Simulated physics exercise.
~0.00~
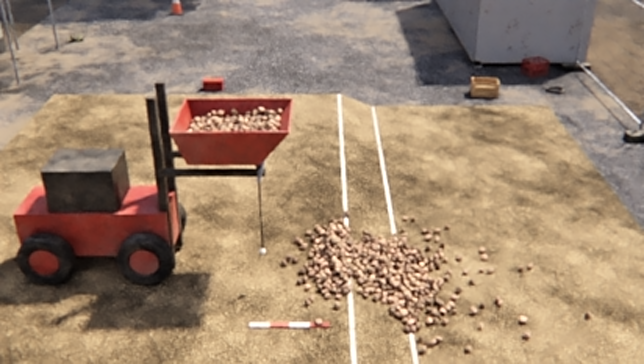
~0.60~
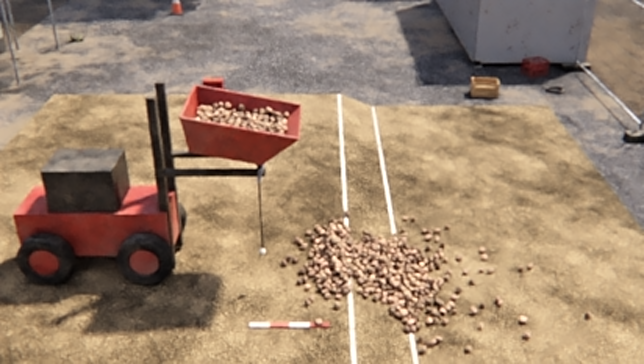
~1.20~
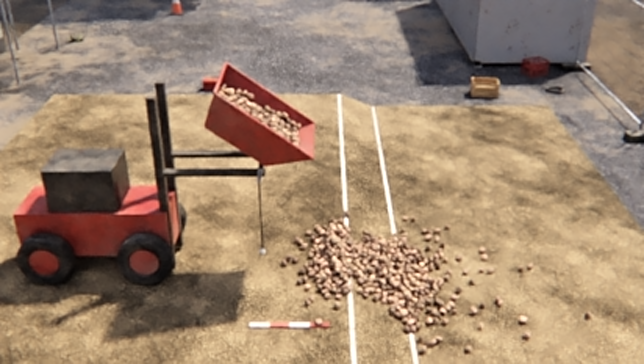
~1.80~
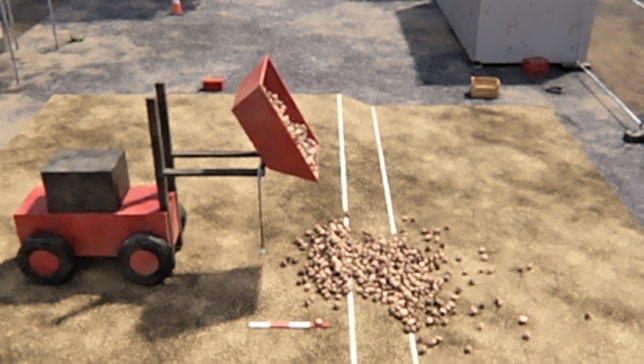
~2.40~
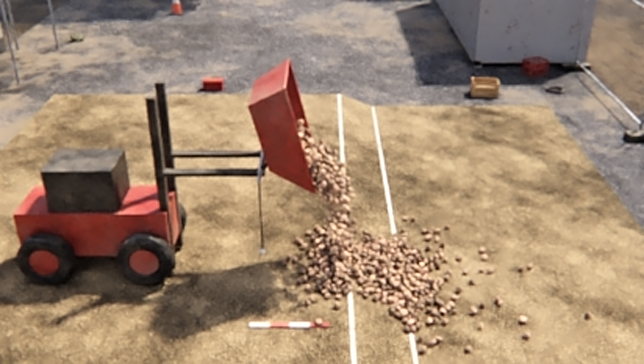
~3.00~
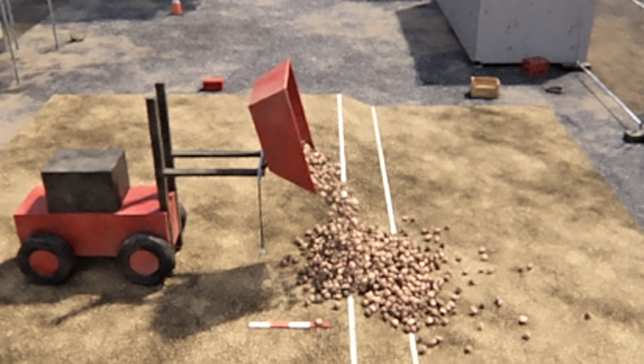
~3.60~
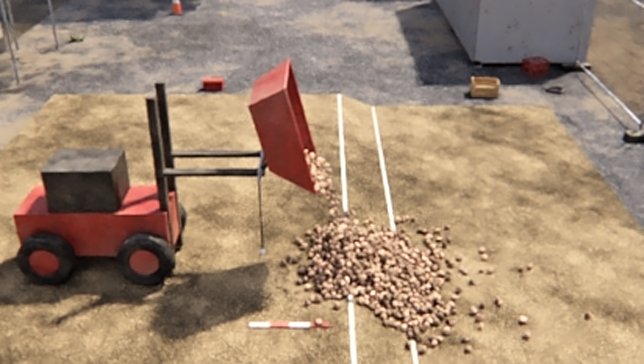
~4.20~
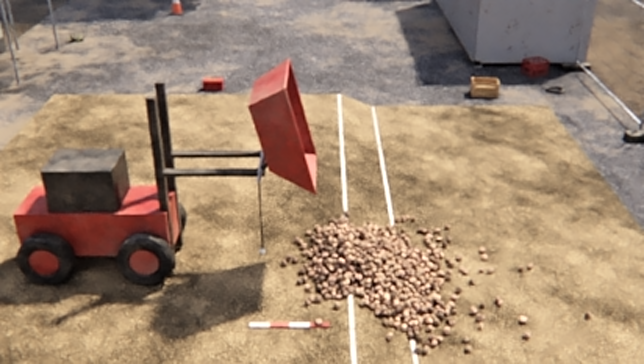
A red forklift held up a skip of pinkish-brown stones and tipped it steeply to the right until they poured onto the heap already lying across two white lines, leaving the skip empty and still tilted above a fuller pile.
